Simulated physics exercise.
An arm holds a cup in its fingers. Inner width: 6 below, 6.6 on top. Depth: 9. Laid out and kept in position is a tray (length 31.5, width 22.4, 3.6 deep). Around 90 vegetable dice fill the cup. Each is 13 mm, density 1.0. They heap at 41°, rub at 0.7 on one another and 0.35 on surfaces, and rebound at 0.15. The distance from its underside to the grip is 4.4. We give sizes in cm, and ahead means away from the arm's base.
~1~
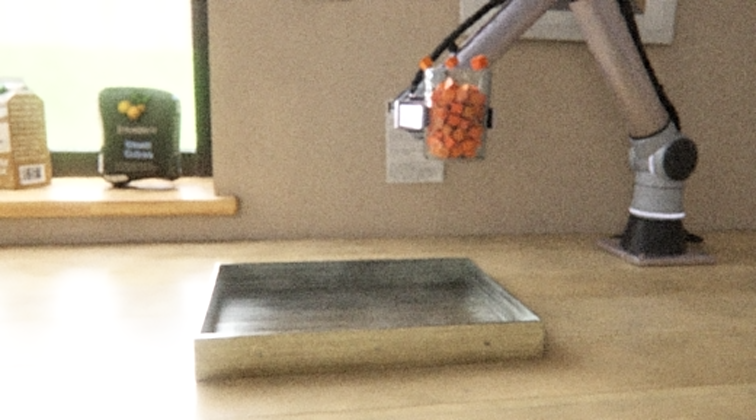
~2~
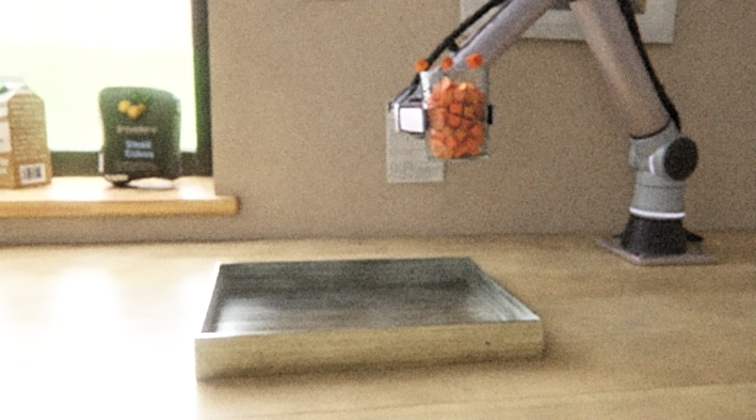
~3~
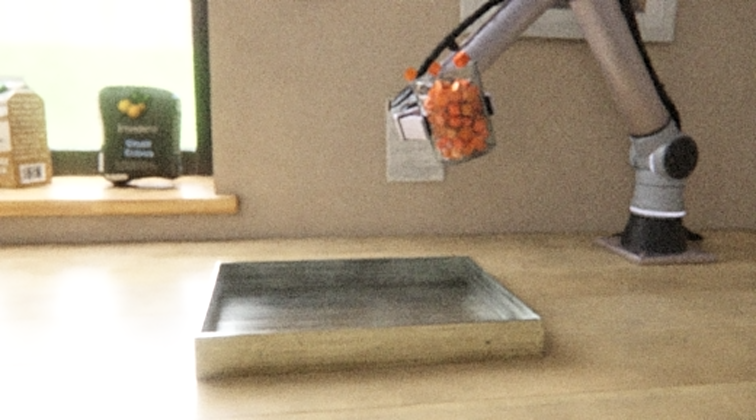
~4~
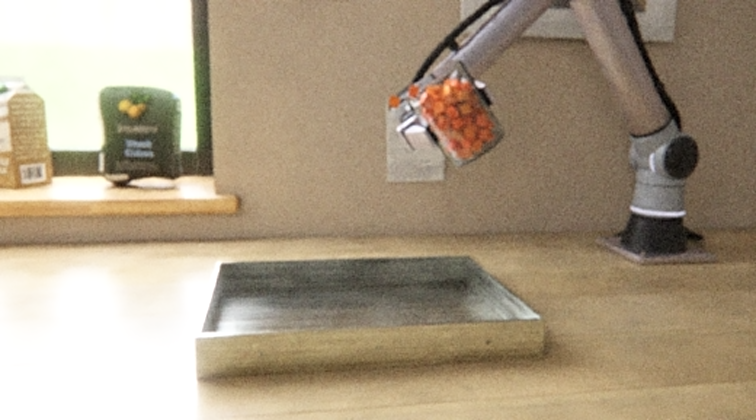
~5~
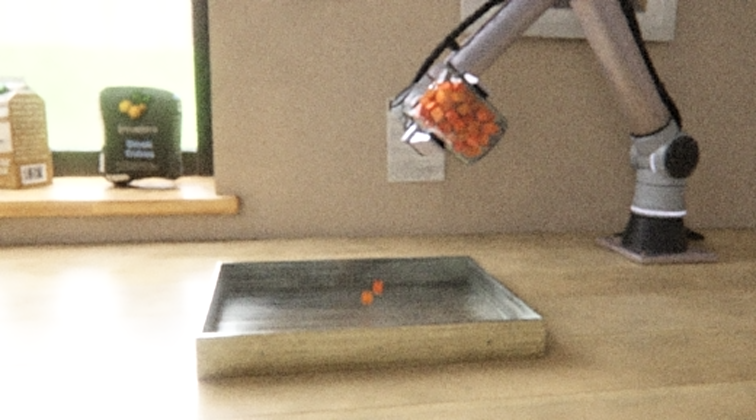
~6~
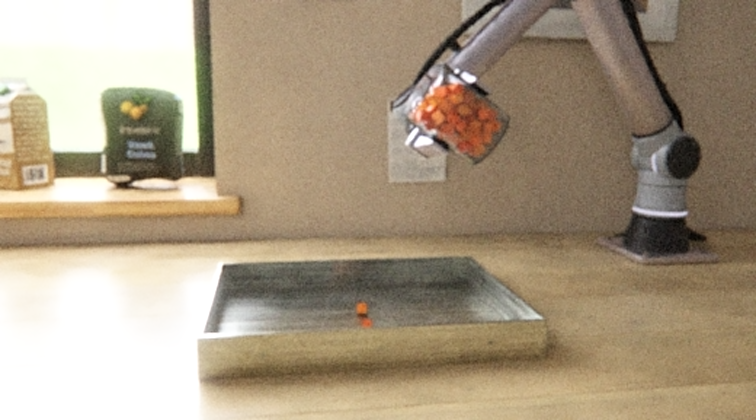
A robotic arm holds a clear cup of orange vegetable dice above a wooden tray on a table, then tilts it steadily to the left, and two pieces drop into the tray while the rest stay in the cup.
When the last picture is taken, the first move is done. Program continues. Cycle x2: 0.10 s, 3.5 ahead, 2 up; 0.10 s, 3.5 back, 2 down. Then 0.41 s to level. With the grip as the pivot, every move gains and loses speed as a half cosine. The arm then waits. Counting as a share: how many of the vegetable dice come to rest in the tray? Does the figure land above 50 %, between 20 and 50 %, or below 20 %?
The figure lands between 20 and 50 %.
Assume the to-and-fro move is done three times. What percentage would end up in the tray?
In that case it would be near 50 percent.
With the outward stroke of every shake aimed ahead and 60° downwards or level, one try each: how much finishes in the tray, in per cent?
Estimates, in order: 0 % then 15 %.
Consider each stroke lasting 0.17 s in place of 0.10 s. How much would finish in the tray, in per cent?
Estimate: Close to 0 percent.
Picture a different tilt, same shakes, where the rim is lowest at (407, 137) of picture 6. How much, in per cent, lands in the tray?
Close to 85 in a hundred.
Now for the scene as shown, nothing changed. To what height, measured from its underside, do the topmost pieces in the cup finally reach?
Around 7.5 cm above the underside.
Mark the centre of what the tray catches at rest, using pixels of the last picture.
It lands close to (338, 316).
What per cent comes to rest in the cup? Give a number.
I'd put it close to 60 per cent.
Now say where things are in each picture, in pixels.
Cup middle at (456, 117), level; upper third of the load around (455, 99), from x 425 to 480, top at y 65; 93 in the cup, in the first frame.
Cup middle at (456, 116), tilted 5° forward; upper third of the load around (456, 99), from x 420 to 480, top at y 60, in the second frame.
Cup middle at (456, 115), tilted 19° forward; upper third of the load around (456, 96), from x 410 to 485, top at y 60, in the third frame.
Cup middle at (456, 115), tilted 37° forward; upper third of the load around (452, 99), from x 395 to 490, top at y 85; 91 in the cup, 2 in flight or on a rim, in the fourth frame.
Cup middle at (456, 115), tilted 51° forward; upper third of the load around (455, 101), from x 365 to 495, top at y 90; 91 in the cup, 2 in the tray, in the fifth frame.
Cup middle at (457, 116), tilted 56° forward; upper third of the load around (455, 103), from x 360 to 495, top at y 90; 91 in the cup, 2 in the tray, in the sixth frame.
Then, 0.32 s after the last picture, tilted 56° forward, highest piece 26 above the table; 71 in the cup, 11 in the tray, 11 in flight or on a rim.
Then, 0.65 s after the last picture, tilted 19° forward, highest piece 25 above the table; 55 in the cup, 38 in the tray.
Then, 1.01 s after the last picture, level, highest piece 26 above the table; 55 in the cup, 38 in the tray.
Then, 2.06 s after the last picture, level, highest piece 26 above the table; 55 in the cup, 38 in the tray.
Final count, 55 in the cup, 38 in the tray. That is 41 % in the tray.
